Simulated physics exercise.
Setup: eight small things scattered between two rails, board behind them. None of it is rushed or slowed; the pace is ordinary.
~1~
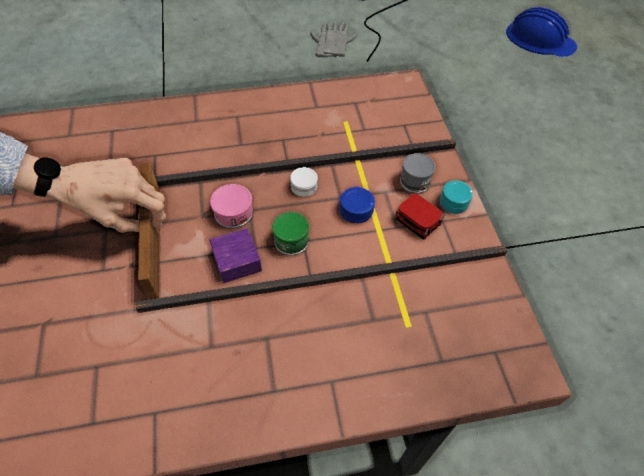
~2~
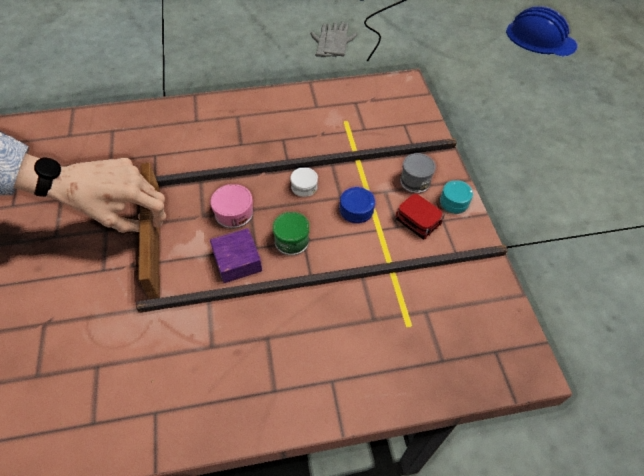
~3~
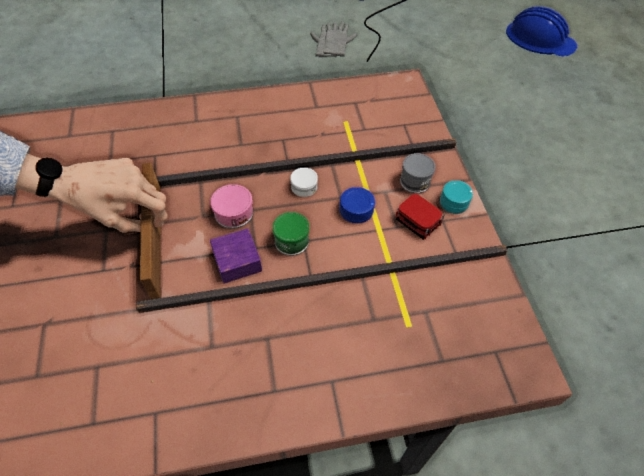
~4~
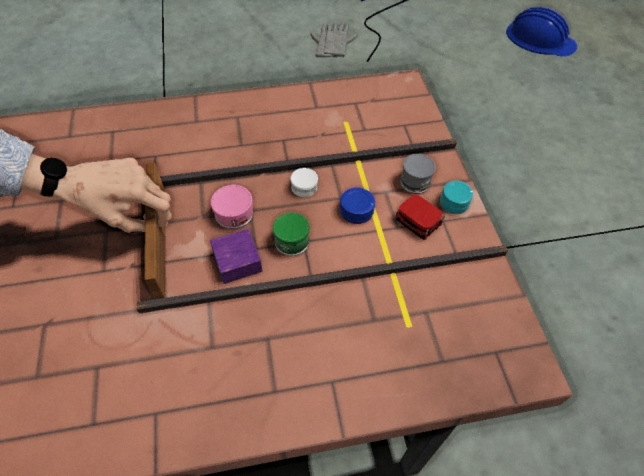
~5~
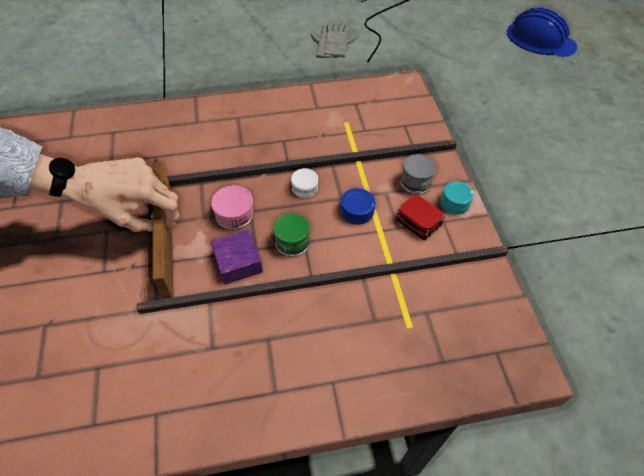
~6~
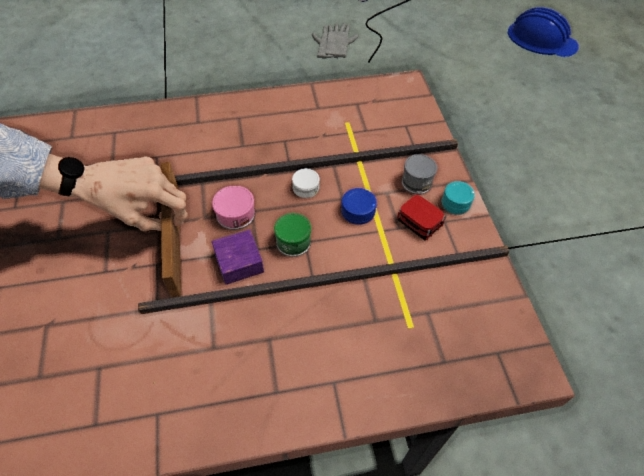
On a brick-patterned tabletop above a grey floor, seen from above at an angle, two dark rails run across the surface. Between them sit a pink pot, purple block, green tin, white lid and blue piece, with a grey pot, red case and turquoise lid beyond a yellow tape line. A watched hand holds an upright wooden board at left, then slides it slightly rightward, the camera steady.
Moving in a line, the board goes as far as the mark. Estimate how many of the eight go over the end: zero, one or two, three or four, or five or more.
My estimate: Zero.
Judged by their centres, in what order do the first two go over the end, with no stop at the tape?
It would be the turquoise lid and after it the red case.
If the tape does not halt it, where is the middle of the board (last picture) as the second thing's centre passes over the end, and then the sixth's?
First about (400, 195), next about (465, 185).
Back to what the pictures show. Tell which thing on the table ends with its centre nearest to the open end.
Turquoise lid.
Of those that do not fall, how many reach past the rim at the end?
Overhanging: 1.
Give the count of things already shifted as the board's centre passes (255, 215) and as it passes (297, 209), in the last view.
3 at one spot and 5 at the other.
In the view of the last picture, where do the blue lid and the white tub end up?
First: About (427, 194); second: About (376, 169).
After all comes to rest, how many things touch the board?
The count in contact is 3.
Early on, none off yet; turquoise lid at rest near (458, 198); grey pot at rest near (419, 174); red case at rest near (421, 217).
A while later, none off yet; turquoise lid at rest near (458, 198); grey pot at rest near (419, 174); red case moving near (429, 214).
Finally, the number that fall off is zero.
